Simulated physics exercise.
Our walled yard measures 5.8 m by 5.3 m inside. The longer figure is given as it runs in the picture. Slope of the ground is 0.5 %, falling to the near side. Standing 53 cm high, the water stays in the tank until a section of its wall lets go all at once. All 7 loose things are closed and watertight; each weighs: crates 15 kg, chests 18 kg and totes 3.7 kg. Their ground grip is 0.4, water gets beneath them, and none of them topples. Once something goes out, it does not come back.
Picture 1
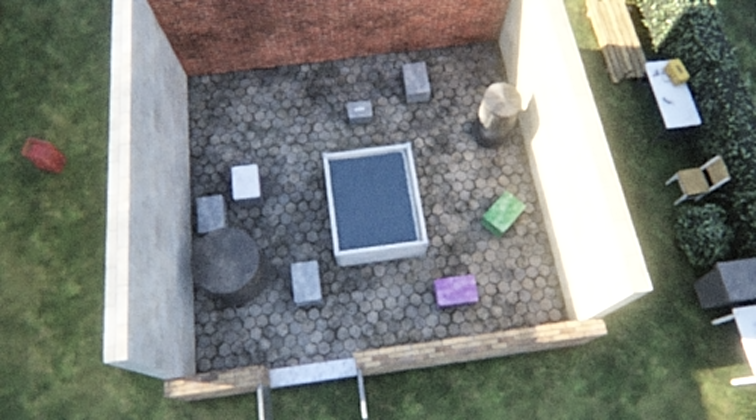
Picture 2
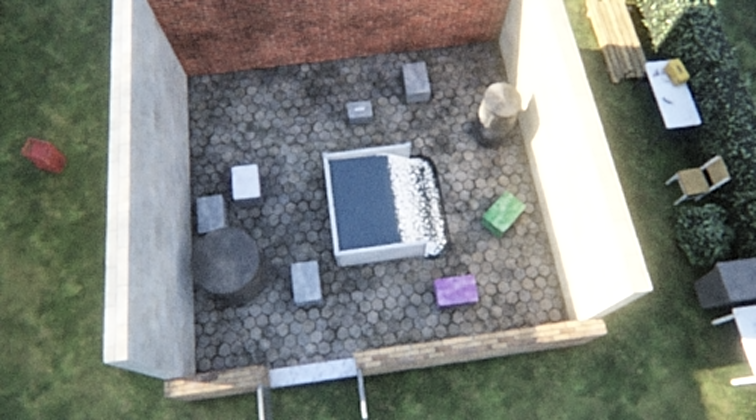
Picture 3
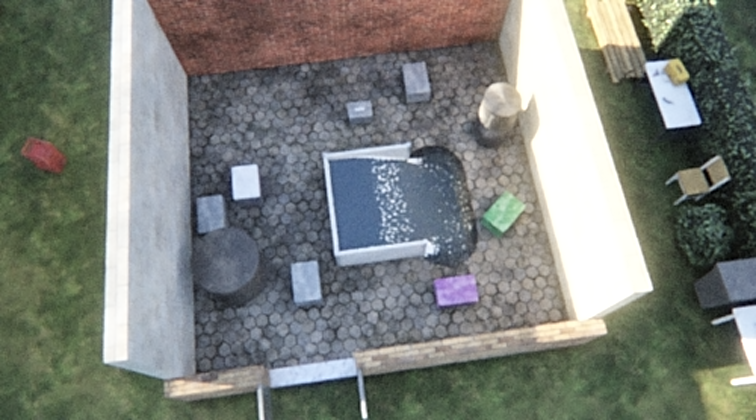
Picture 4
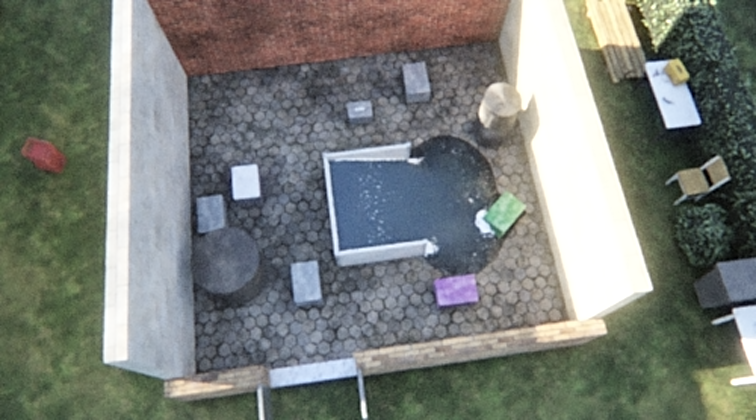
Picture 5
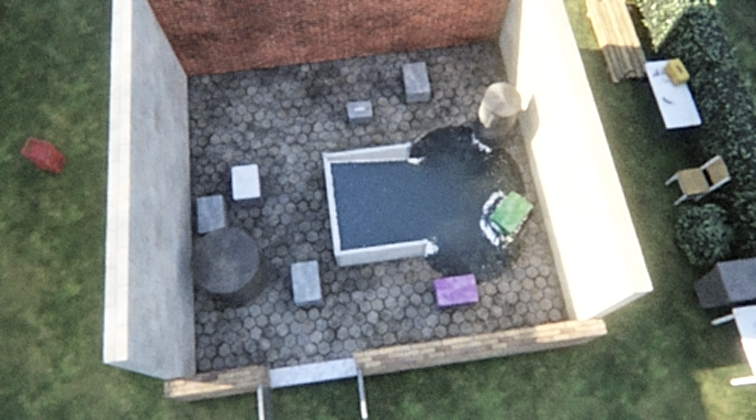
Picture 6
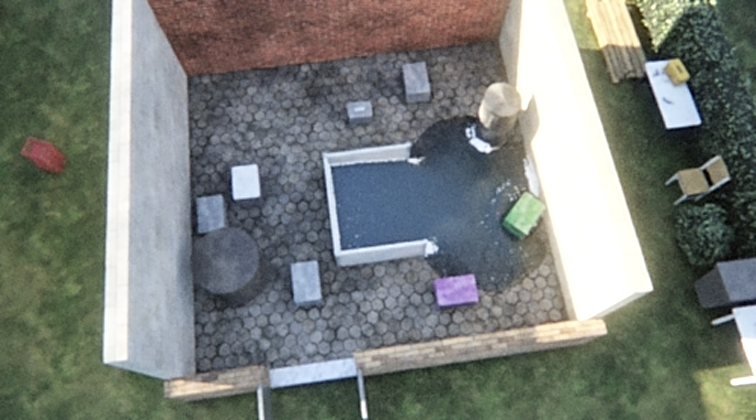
Water pours from the right side of a basin, spreads over paving and shifts a green crate.
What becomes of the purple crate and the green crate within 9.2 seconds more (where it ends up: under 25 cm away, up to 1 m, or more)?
Result: Purple crate: Well off its start; green crate: Well off its start.
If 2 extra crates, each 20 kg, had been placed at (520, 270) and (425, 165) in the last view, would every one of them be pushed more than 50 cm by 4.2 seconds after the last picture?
Well, the first one is higher and the other higher.
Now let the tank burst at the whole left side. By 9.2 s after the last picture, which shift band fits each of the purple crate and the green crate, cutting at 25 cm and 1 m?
If so, the purple crate remains in place, the green crate remains in place.
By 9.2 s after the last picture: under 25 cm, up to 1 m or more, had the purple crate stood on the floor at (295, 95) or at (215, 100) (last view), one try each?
Run 1: It remains nearly still. Run 2: It remains nearly still.
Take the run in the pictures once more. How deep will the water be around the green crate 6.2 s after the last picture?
Somewhere close to 6 cm.
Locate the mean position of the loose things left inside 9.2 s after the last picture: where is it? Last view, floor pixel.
(294, 216).
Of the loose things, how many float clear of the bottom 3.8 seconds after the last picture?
Then: 0.
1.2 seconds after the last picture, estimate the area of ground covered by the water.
Close to 10.5 m2, I'd say.
Then, 1.2 s after the last picture the purple crate is near (457, 290), 0.0 m from its start, aground; the green crate is near (552, 288), 1.4 m from its start, afloat; 0 of 7 are out; 1 afloat.
Then, 3.8 s after the last picture the purple crate is near (387, 277), 1.1 m from its start, aground; the green crate is near (384, 317), 2.6 m from its start, aground; 0 of 7 are out; 0 afloat.
Then, 6.2 s after the last picture the purple crate is near (311, 301), 2.2 m from its start, aground; the green crate is near (257, 340), 4.3 m from its start, afloat; 0 of 7 are out; 1 afloat.
Then, 9.2 s after the last picture the purple crate is near (306, 302), 2.3 m from its start, aground; the green crate is near (234, 335), 4.6 m from its start, aground; 0 of 7 are out; 0 afloat.
